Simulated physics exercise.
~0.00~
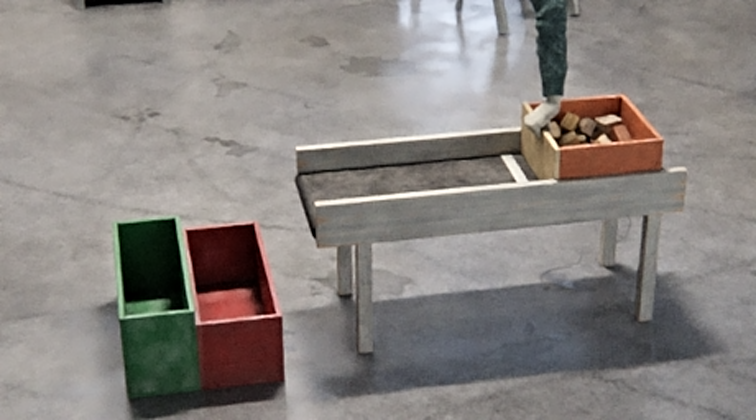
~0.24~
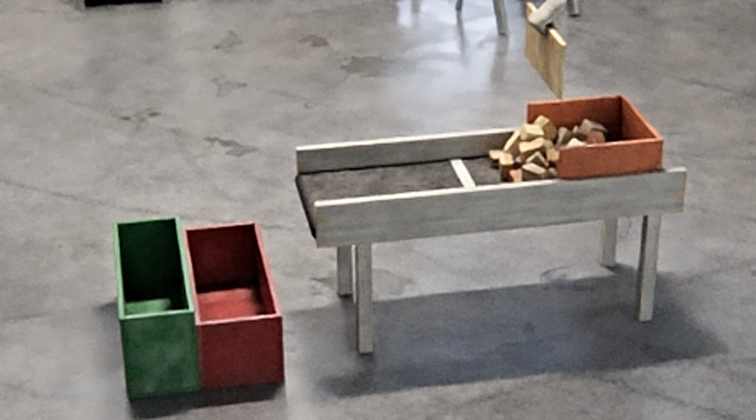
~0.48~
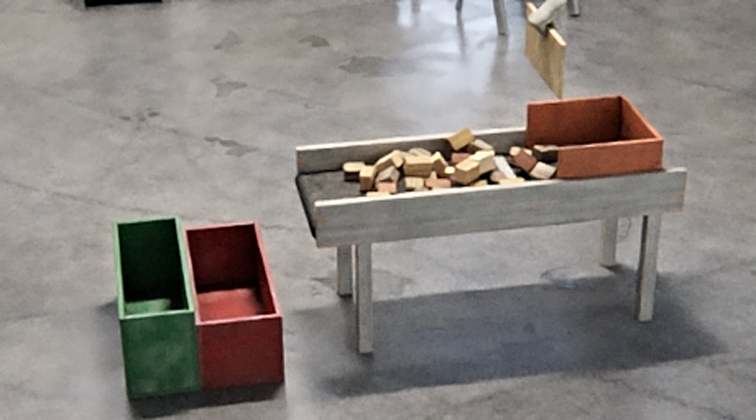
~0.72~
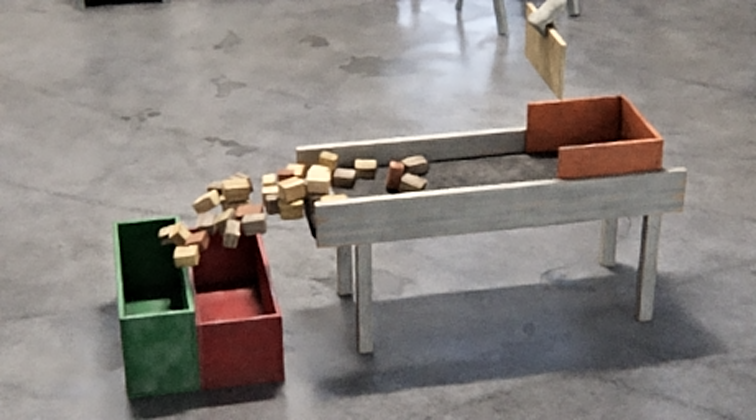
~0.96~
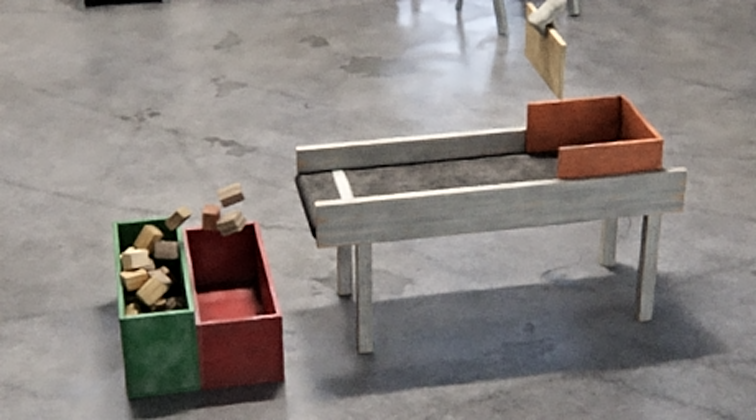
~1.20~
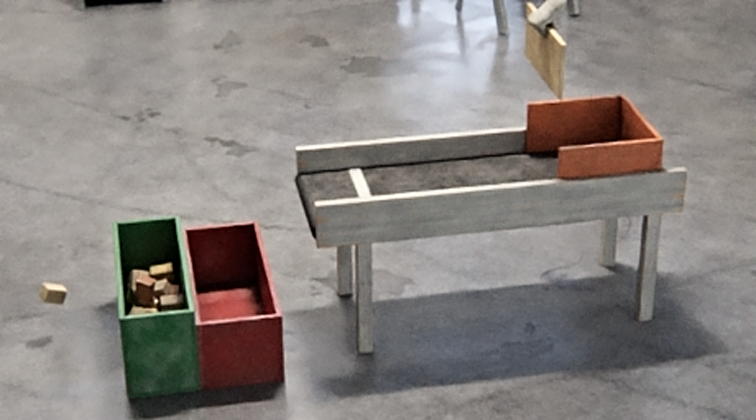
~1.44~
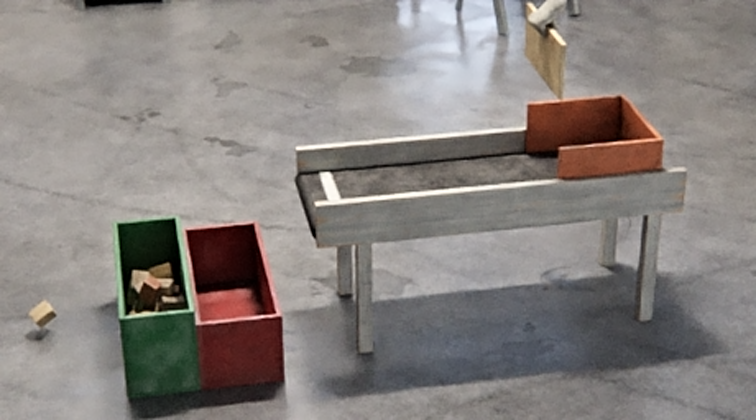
A pale wooden conveyor table with a dark belt stands on a grey concrete floor, seen from slightly above by a still camera. An orange pen full of loose wooden blocks sits at its right end, while a red tub and, farther left, a green box rest on the floor beyond its left end. A hand lifts the wooden gate, and the blocks spill out and ride left in a spreading heap. They fly off the belt's end, pass over the red tub and drop into the green box. One block lands on the floor to the left, and the red tub stays empty.
